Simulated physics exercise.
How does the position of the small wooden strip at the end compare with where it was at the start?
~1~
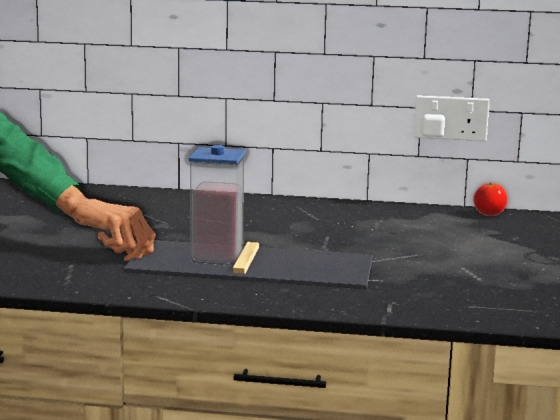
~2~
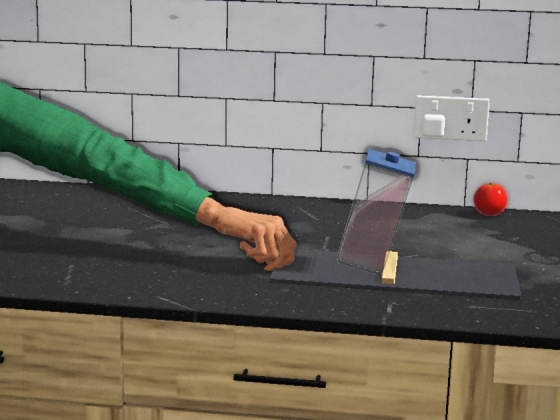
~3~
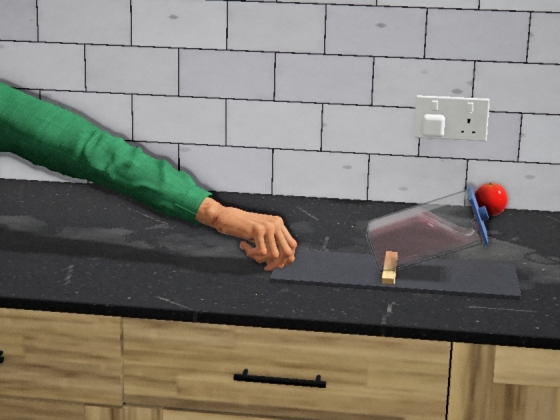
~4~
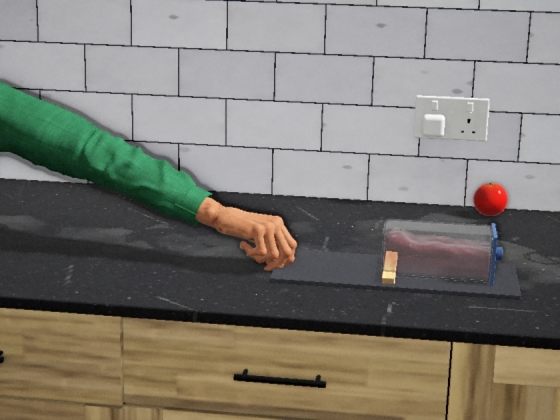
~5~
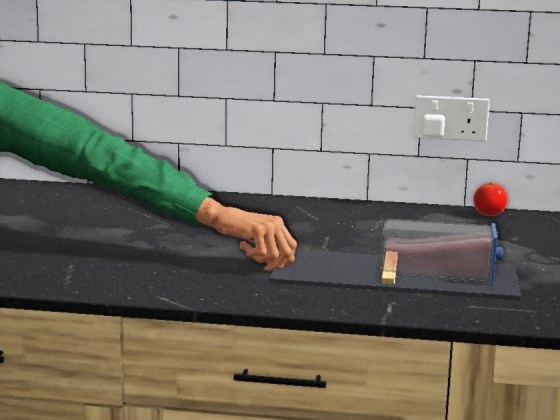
The strip ends up farther to the right along the counter than where it began, having moved along with the dark board.
